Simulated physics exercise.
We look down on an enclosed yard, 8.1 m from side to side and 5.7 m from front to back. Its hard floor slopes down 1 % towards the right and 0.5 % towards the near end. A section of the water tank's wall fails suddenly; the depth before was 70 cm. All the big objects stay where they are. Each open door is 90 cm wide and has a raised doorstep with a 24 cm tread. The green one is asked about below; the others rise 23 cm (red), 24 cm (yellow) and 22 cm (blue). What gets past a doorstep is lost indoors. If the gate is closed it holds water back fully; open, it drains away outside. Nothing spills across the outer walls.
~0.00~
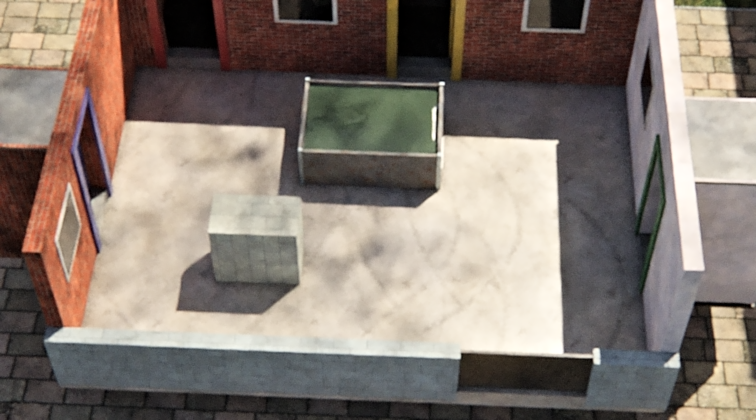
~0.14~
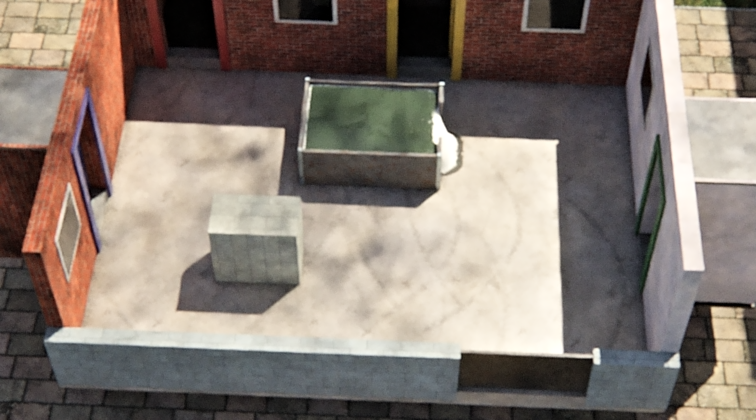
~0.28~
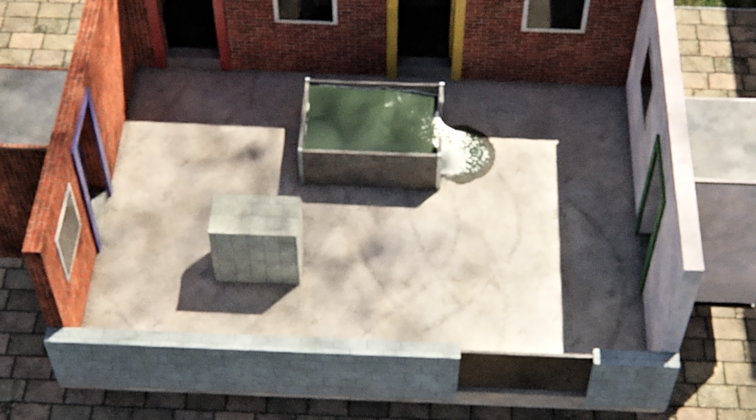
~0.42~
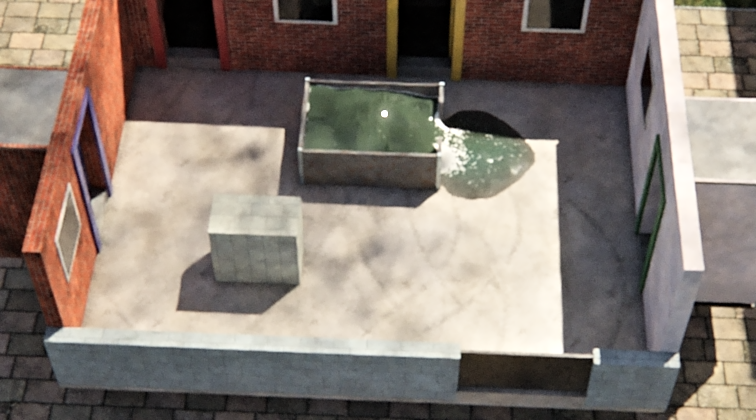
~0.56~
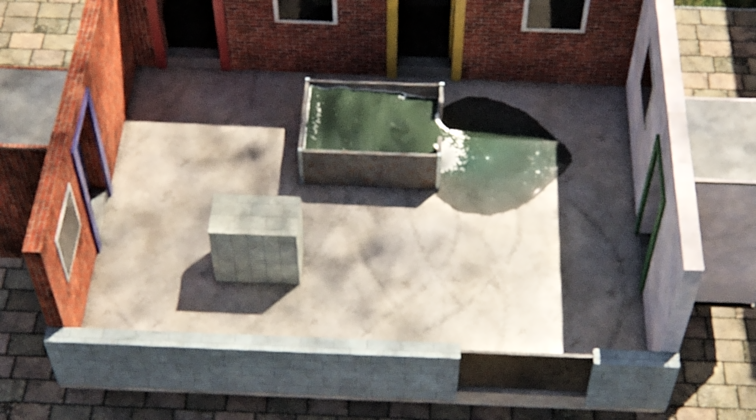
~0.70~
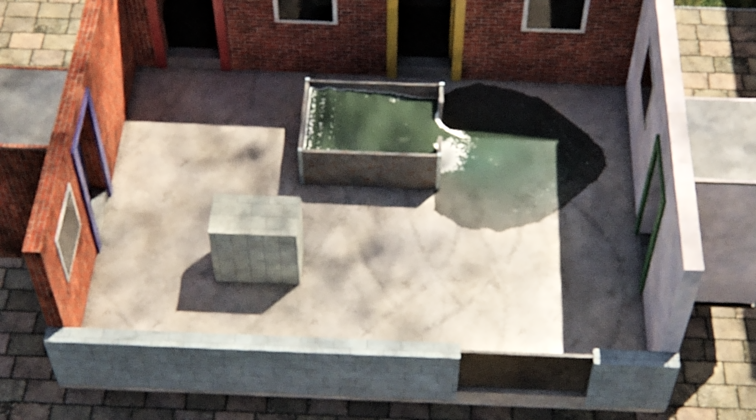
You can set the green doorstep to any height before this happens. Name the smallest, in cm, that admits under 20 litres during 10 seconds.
About 10.5 cm.
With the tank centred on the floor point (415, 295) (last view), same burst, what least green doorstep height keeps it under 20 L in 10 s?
Some 22 cm.
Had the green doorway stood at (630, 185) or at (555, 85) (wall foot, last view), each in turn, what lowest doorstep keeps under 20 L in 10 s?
About 19 and 12.5 cm.
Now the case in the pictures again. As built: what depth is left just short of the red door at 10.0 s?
About 1.0 cm.
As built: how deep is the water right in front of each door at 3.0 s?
In cm: Red 0, green 11, yellow 1, blue 0.
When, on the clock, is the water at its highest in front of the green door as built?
At about 2.2 s.
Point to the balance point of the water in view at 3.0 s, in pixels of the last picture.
At about (470, 166).
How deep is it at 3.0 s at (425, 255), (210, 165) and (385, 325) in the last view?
About 0, 0 and 0 cm.
After 1.4 s water covers 20 % of the floor, deepest (33 cm) near (451, 150); it has not reached the green door.
After 3.0 s water covers 25 % of the floor, deepest (24 cm) near (638, 385); 11 cm at the green door, 28 litres in over its 7 cm doorstep.
After 10.0 s water covers 75 % of the floor, deepest (12 cm) near (613, 383); 8 cm at the green door, 60 litres in over its 7 cm doorstep.
At the green door as built, the water arrived by 1.5 s and peaked near 15 cm at 2.2 s.
Run again over the same 10 s with other heights there, 32 litres in over 9 cm, 8 litres over 12.5 cm. The limit of 20 litres is kept from about 10.5 cm up.
